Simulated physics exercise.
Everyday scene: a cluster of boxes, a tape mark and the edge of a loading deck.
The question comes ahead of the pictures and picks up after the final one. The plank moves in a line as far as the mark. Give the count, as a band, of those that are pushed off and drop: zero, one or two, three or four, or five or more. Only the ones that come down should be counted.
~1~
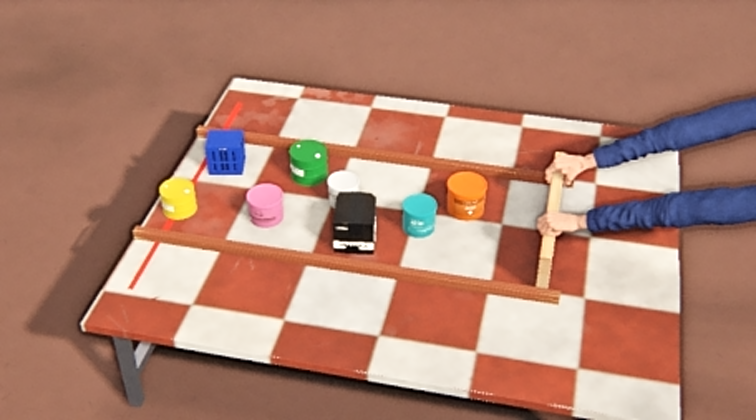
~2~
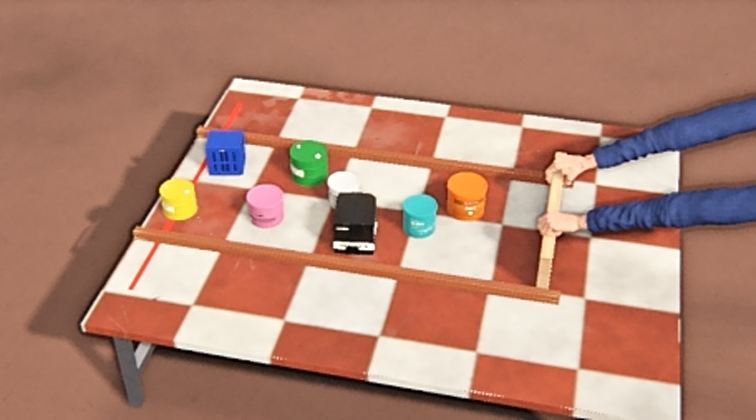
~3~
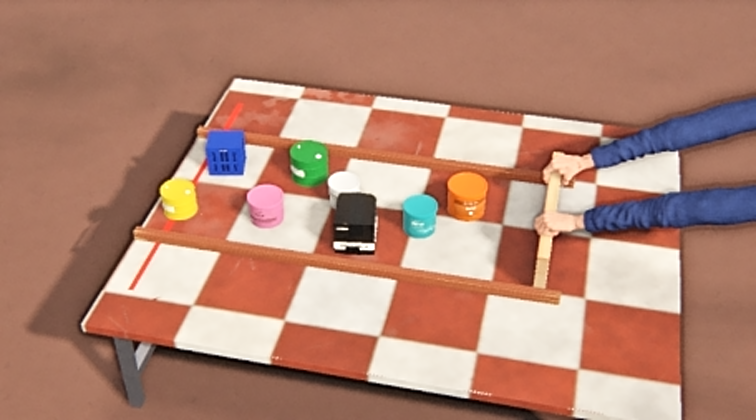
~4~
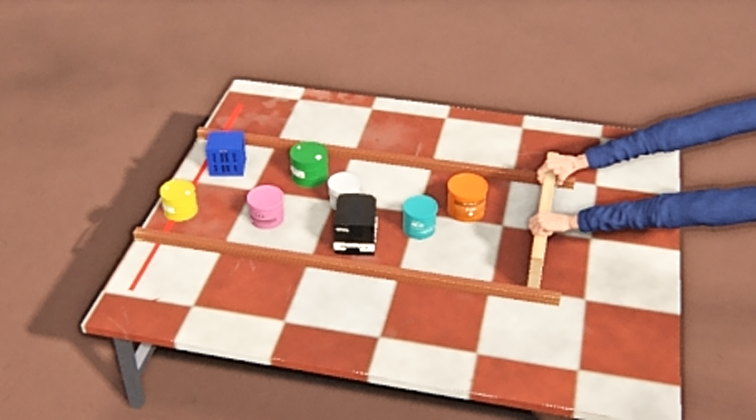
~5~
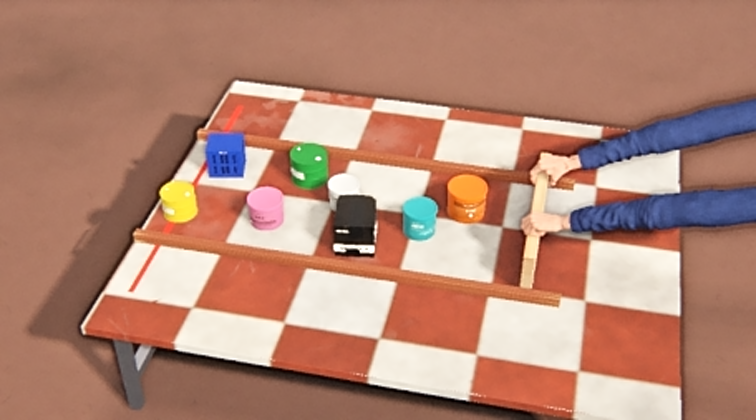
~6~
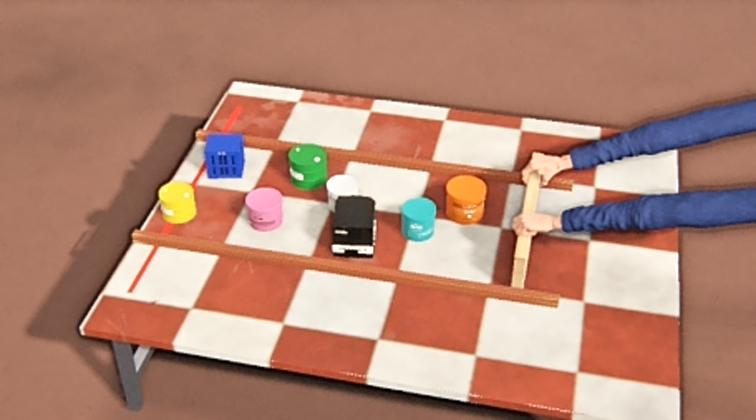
Those that drop number five or more.
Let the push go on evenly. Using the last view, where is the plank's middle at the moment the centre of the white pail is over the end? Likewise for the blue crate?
Its middle is about (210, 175) and about (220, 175).
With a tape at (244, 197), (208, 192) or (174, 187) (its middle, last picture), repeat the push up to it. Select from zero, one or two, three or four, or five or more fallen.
Taking the places in the order asked: Either one or two, then three to four, then five or more.
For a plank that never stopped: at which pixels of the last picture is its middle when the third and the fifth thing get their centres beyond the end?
At (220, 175) for the third, at (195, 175) for the fifth.
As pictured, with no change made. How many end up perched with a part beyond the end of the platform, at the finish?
The total would be 3.
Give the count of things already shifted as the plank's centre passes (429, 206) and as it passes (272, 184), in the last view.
Tally: 2; 7.
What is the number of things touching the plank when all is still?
That number would be 3.
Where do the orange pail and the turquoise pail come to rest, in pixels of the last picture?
In the last picture, roughly (181, 161) and (170, 184).
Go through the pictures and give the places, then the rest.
Yellow canister (178, 199); blue crate (226, 153); pink pail (266, 206); plank (551, 220); tape (191, 186), in the first frame.
Blue crate (226, 153); plank (552, 220), in the second frame.
Pink pail (266, 207); turquoise pail (420, 217), in the third frame.
Yellow canister (179, 200); green canister (309, 164), in the fourth frame.
Blue crate (226, 156); black parcel (356, 226), in the fifth frame.
Yellow canister (178, 202); blue crate (225, 156); pink pail (265, 210); plank (528, 220); tape (190, 189), in the sixth frame.
Soon after, none off yet; yellow canister at rest near (178, 202); blue crate at rest near (225, 156); pink pail at rest near (265, 210).
After that, none off yet; yellow canister at rest near (178, 202); blue crate at rest near (225, 156); pink pail displaced about its own width near (232, 201).
In the end, the number that fall off is five or more; gone, black parcel, white pail, pink pail, blue crate and yellow canister.
